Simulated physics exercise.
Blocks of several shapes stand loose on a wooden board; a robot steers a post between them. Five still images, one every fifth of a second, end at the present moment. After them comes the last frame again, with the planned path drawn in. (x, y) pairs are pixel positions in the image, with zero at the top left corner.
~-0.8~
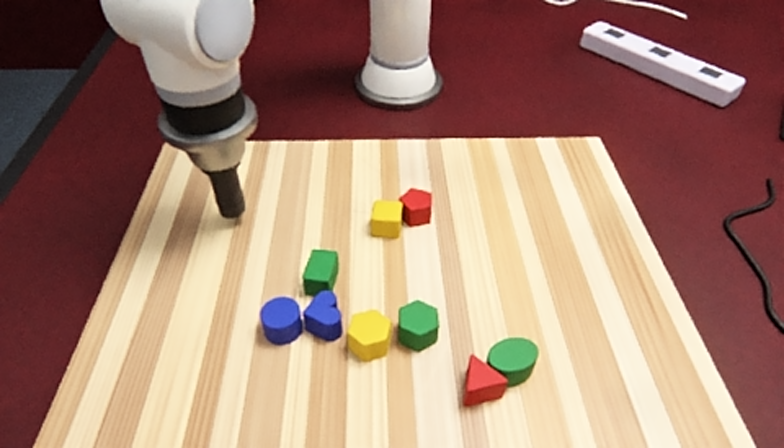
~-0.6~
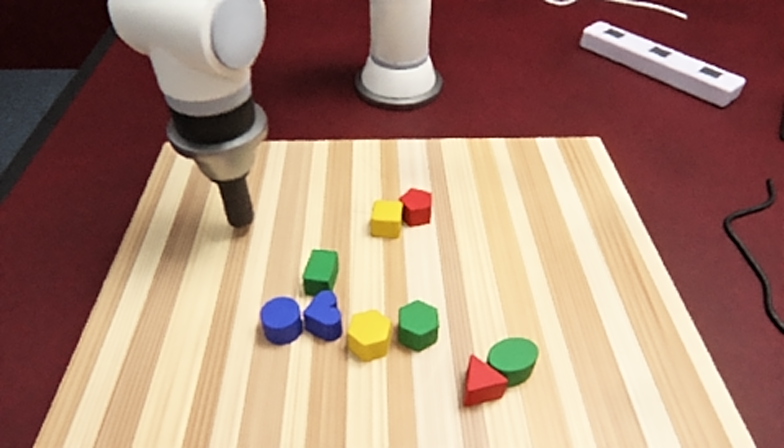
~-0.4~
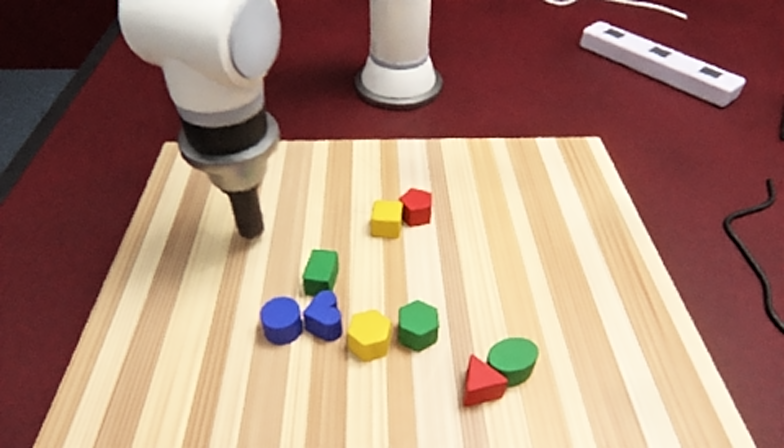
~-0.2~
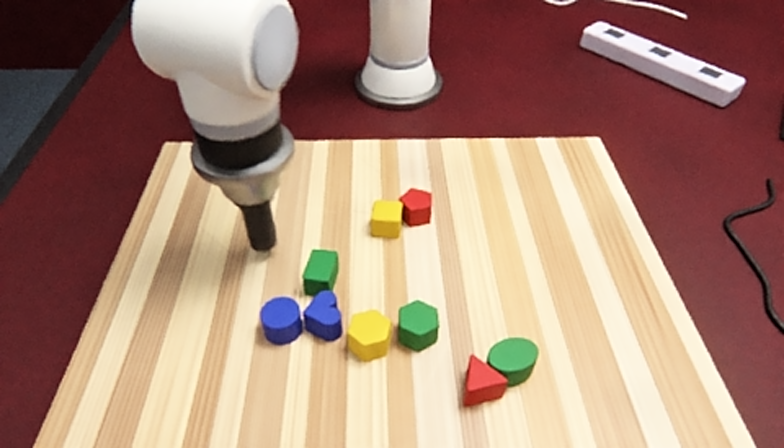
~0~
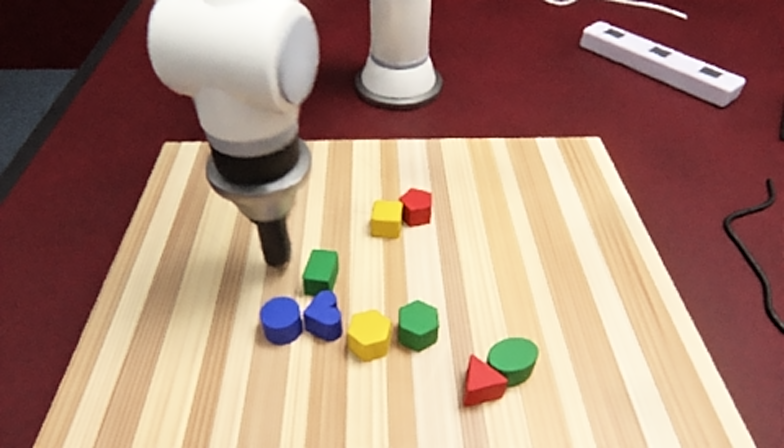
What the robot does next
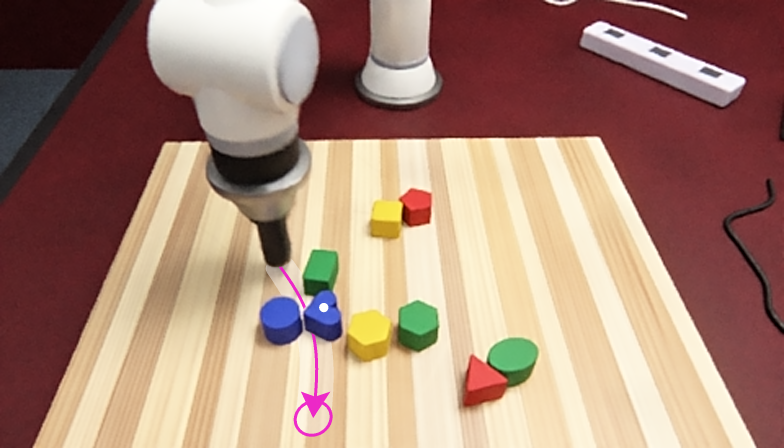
A white robot arm with a dark post starts over the upper left of a striped wooden board, where red, yellow, green and blue blocks sit. The post moves steadily down and to the right, coming close to the green rectangular block and the blue cylinder, while every block stays still.
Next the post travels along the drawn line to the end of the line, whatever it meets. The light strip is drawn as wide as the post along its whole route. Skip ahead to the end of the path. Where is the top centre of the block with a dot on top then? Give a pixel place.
The centre of its top will be at (349, 354).
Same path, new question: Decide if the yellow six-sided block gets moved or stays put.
That block slides.
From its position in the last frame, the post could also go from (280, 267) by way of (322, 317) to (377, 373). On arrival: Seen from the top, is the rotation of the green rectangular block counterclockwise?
Yes, that is what happens.
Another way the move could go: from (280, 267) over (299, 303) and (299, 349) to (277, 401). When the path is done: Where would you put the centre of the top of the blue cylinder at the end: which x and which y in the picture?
If I read the scene right, the answer is (243, 361).
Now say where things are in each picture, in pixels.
The first picture shows tip of the post at (233, 211), middles of tops, blue cylinder at (280, 311), green rectangular block at (320, 264), blue heart block at (324, 308), yellow six-sided block at (370, 326).
The second picture shows post at (241, 219), nothing pushed.
The third picture shows post at (252, 230), nothing pushed.
The fourth picture shows post at (264, 243), nothing pushed.
The fifth picture shows post at (278, 258), blue cylinder at (280, 311), green rectangular block at (320, 264), blue heart block at (324, 308), yellow six-sided block at (370, 326).
The line goes from (280, 267) over (304, 306) and (316, 356) to (313, 418); the dot is on the blue heart block.
On the path given first. One third of the way, post at (303, 298); blue cylinder at (279, 315); green rectangular block at (326, 266), turned 25° anticlockwise.
Two thirds of the way, post at (315, 347); blue cylinder at (274, 329); green rectangular block at (326, 266), turned 25° anticlockwise; blue heart block at (346, 347), turned 20° anticlockwise; yellow six-sided block at (382, 333), turned 40° anticlockwise.
At the end, post at (312, 410); blue cylinder at (274, 329); green rectangular block at (326, 266), turned 25° anticlockwise; blue heart block at (349, 354), turned 30° anticlockwise; yellow six-sided block at (382, 333), turned 40° anticlockwise.
